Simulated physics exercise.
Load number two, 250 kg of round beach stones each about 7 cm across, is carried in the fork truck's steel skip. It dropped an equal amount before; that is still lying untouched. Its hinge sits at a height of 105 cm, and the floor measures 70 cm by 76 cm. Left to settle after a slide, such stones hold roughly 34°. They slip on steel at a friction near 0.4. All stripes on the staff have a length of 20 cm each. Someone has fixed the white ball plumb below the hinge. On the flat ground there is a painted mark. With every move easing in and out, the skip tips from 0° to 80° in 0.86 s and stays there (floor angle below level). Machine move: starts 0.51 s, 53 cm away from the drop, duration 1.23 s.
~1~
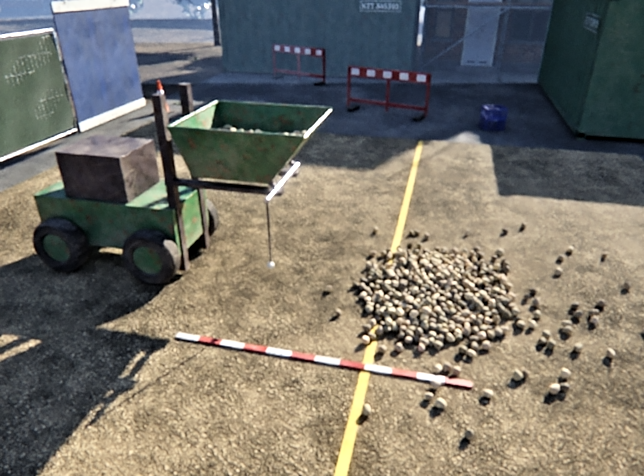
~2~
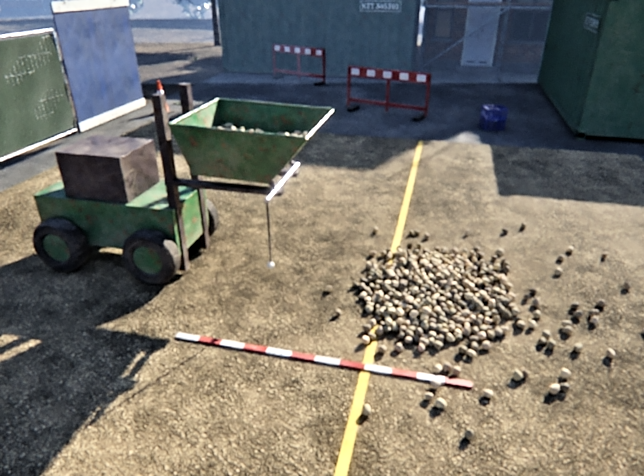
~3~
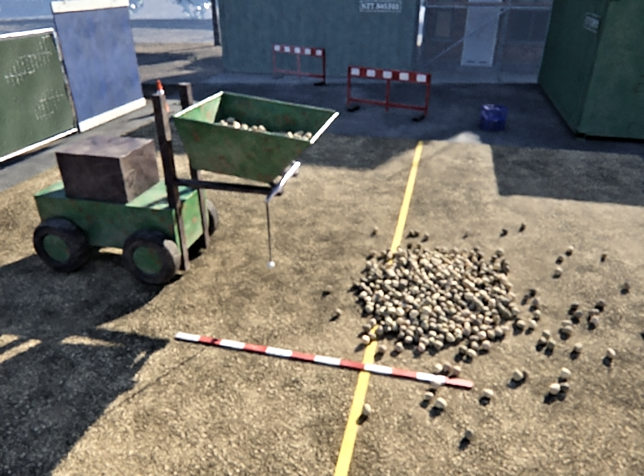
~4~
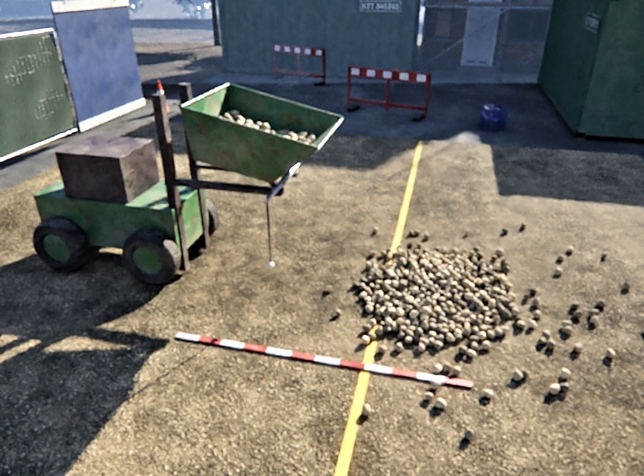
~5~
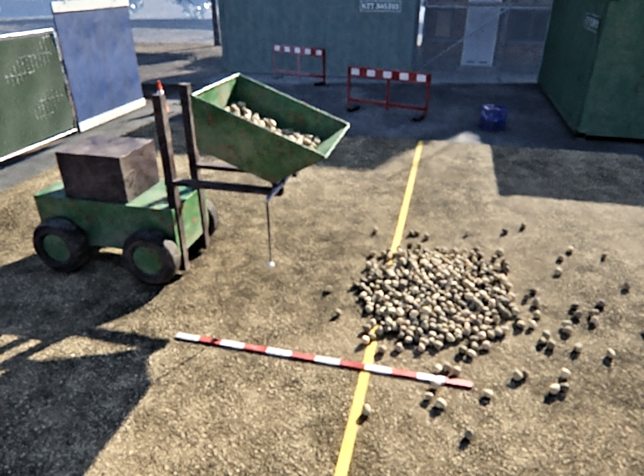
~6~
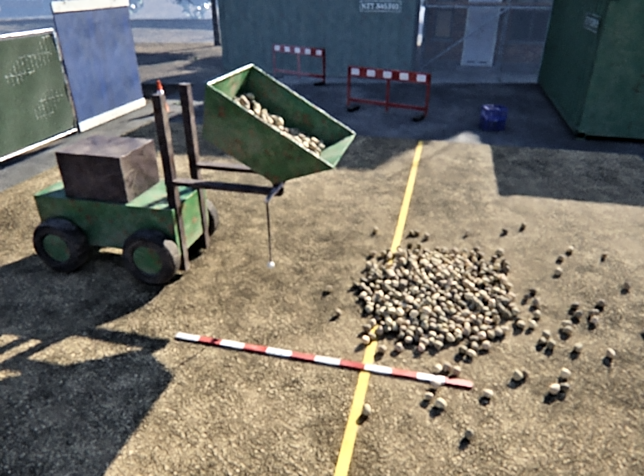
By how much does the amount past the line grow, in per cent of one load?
About 44 per cent.
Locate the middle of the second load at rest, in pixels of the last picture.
Centre: Approx. (378, 280).
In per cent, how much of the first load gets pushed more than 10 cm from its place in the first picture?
15 per cent.
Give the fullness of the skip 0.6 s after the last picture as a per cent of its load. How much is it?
Near 70 per cent of the load is held.
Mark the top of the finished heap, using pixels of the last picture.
Pretty much at (409, 273), give or take.
Then, 0.3 s after the last picture the floor is at 67°; in per cent of one load, 100 in the skip, 8 short of the line, 92 past the line; the foremost stones are at (616, 299).
Then, 0.6 s after the last picture the floor is at 80°; in per cent of one load, 69 in the skip, 39 short of the line, 92 past the line; the foremost stones are at (616, 299).
Then, 1.8 s after the last picture the floor is at 80°; in per cent of one load, 0 in the skip, 64 short of the line, 136 past the line; the foremost stones are at (616, 299).
Then, 4.2 s after the last picture the floor is at 80°; in per cent of one load, 0 in the skip, 64 short of the line, 136 past the line; the foremost stones are at (616, 299). Net gain past the line, 44.
